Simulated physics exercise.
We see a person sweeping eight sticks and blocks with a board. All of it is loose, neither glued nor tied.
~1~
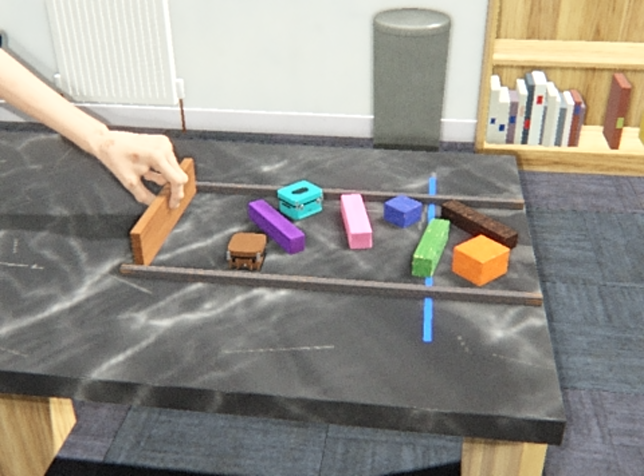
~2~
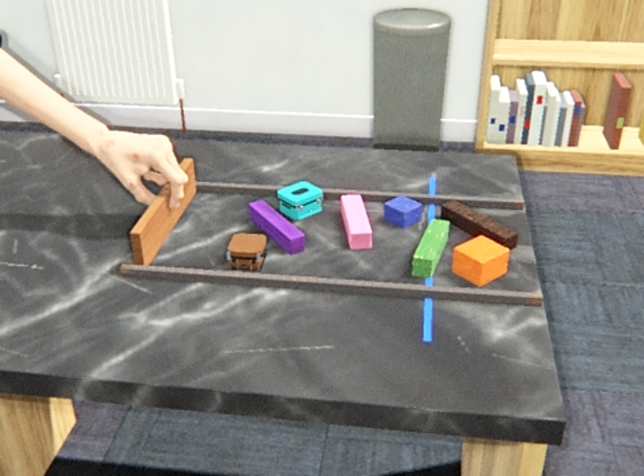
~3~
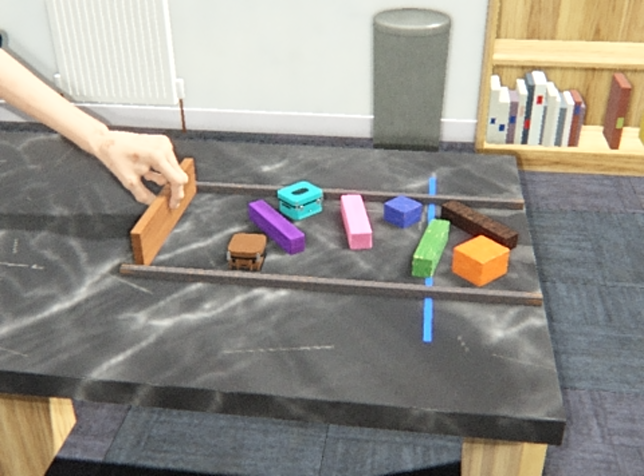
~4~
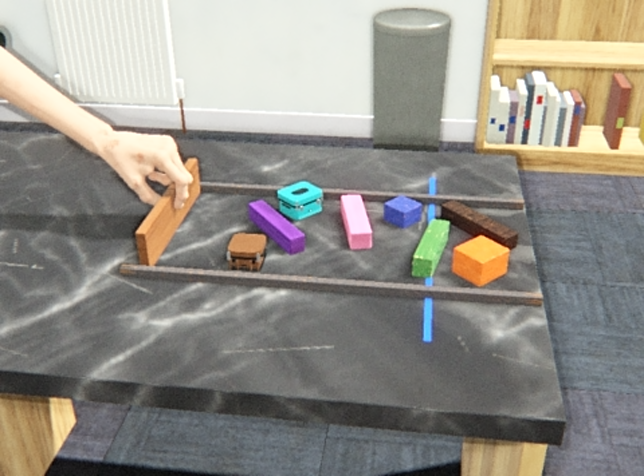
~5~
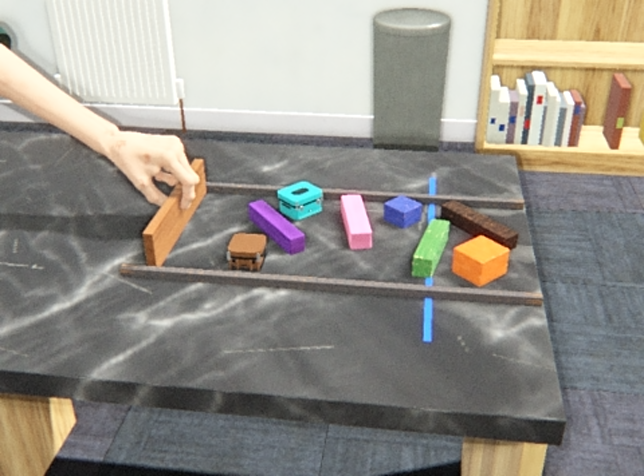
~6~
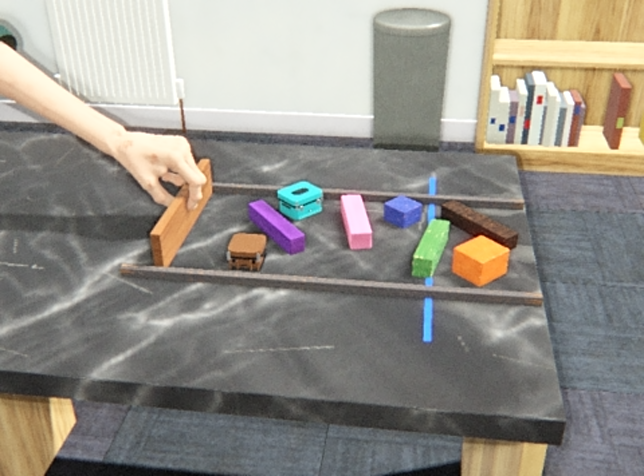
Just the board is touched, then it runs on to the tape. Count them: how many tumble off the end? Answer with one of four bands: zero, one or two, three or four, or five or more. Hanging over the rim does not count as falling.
Zero.
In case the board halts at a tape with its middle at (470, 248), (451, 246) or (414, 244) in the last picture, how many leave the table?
In order: 3, 1 and 0.
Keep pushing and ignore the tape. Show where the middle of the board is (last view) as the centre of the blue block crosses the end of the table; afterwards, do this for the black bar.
For the blue block, about (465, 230); for the black bar, about (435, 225).
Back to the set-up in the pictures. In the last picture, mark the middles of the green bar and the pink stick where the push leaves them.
Look around (492, 257) for the first and around (475, 224) for the second.
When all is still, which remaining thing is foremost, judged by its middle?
Black bar.
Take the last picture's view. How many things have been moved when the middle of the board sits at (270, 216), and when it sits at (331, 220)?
Well, it's 3 at the first one and 5 at the second.
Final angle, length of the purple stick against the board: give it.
I'd say it's about 20° out of line.
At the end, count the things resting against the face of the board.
Count recorded: 3.
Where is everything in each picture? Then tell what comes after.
Black bar (478, 225); orange block (481, 260); green bar (431, 247); board (167, 210); tape (430, 245), in the first picture.
Orange block (481, 260); purple stick (276, 226), in the second picture.
Green bar (431, 248); turquoise case (300, 201), in the third picture.
Black bar (478, 226); board (171, 210), in the fourth picture.
Orange block (481, 260); brown case (248, 253), in the fifth picture.
Black bar (478, 226); orange block (481, 260); green bar (431, 248); board (185, 211); tape (430, 245), in the sixth picture.
Early on, none off yet; black bar at rest near (478, 226); orange block at rest near (481, 260); green bar at rest near (431, 248).
Finally, the number that fall off is zero.
